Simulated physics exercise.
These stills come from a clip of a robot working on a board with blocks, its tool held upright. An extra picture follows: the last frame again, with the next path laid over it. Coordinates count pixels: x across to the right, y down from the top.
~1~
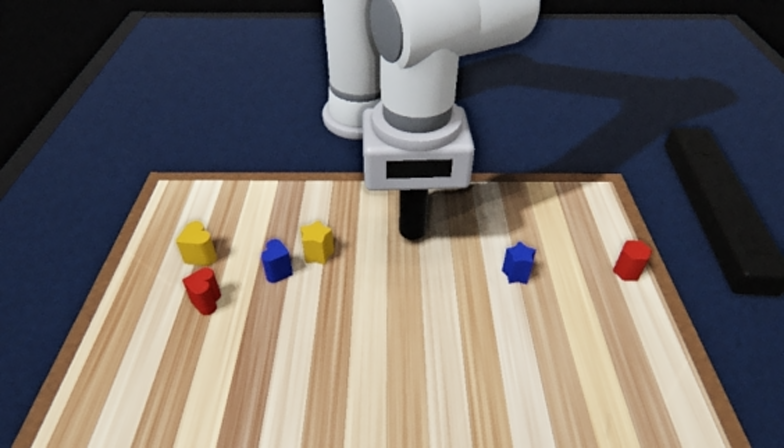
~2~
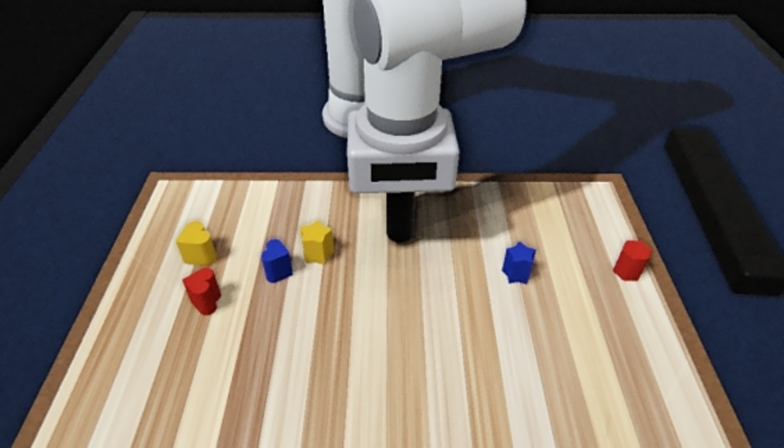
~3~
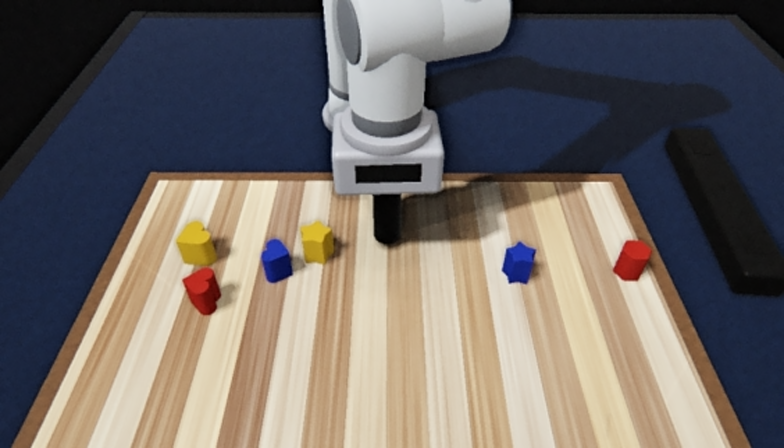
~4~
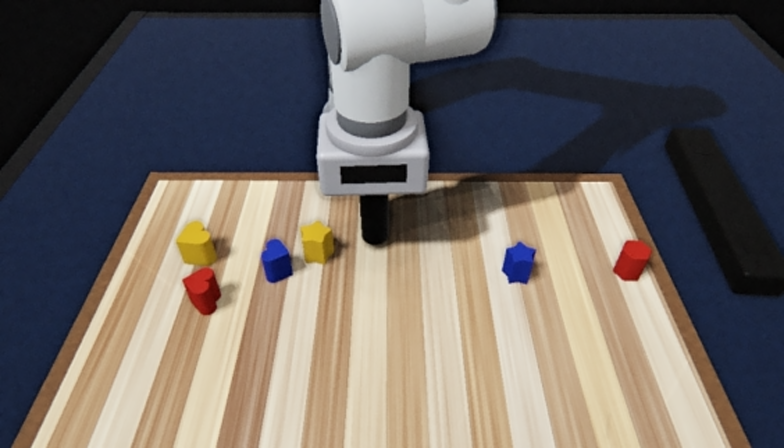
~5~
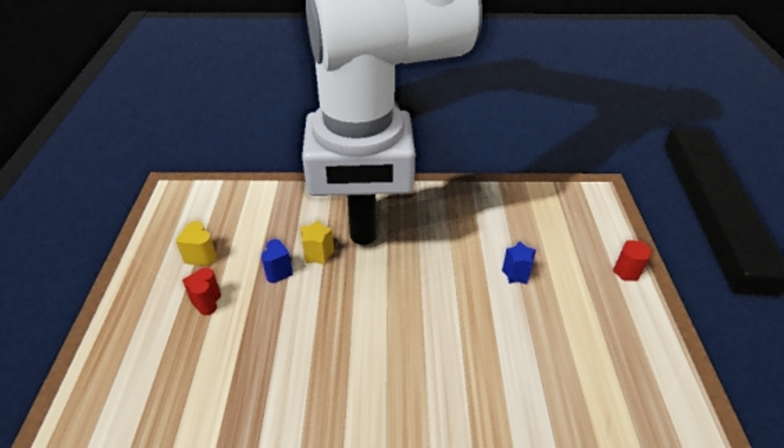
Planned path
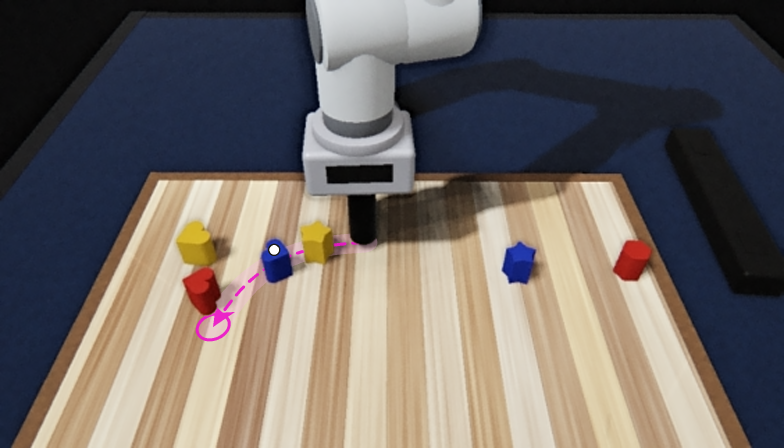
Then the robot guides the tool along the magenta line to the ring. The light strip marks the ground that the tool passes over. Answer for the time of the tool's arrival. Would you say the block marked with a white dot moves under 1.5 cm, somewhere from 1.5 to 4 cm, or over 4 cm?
Final distance: More than 4 cm.
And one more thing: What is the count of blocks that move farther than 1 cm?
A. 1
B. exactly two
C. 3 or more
C: 3 or more.
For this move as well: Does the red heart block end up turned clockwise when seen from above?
The answer is yes.
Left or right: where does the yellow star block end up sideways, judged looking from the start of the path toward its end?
It moves over to the left.
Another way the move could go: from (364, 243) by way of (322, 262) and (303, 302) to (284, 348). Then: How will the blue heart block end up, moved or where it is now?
The push reaches it.
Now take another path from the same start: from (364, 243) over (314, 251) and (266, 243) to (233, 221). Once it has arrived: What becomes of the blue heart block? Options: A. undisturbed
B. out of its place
It's B.
The line goes from (364, 243) via (305, 251) and (252, 279), ending at (213, 327); the dot is on the blue heart block.
What follows on the original path. One third of the way, tool at (303, 244); blue heart block at (255, 259); yellow star block at (274, 243), turned 20° anticlockwise.
Two thirds of the way, tool at (250, 273); red heart block at (194, 282); blue heart block at (211, 300), turned 15° anticlockwise; yellow star block at (222, 278), turned 55° anticlockwise.
At the end, tool at (211, 320); yellow heart block unmoved; red heart block at (171, 293), turned 55° clockwise; blue heart block at (182, 356), turned 40° anticlockwise; yellow star block at (184, 330), turned 80° anticlockwise.
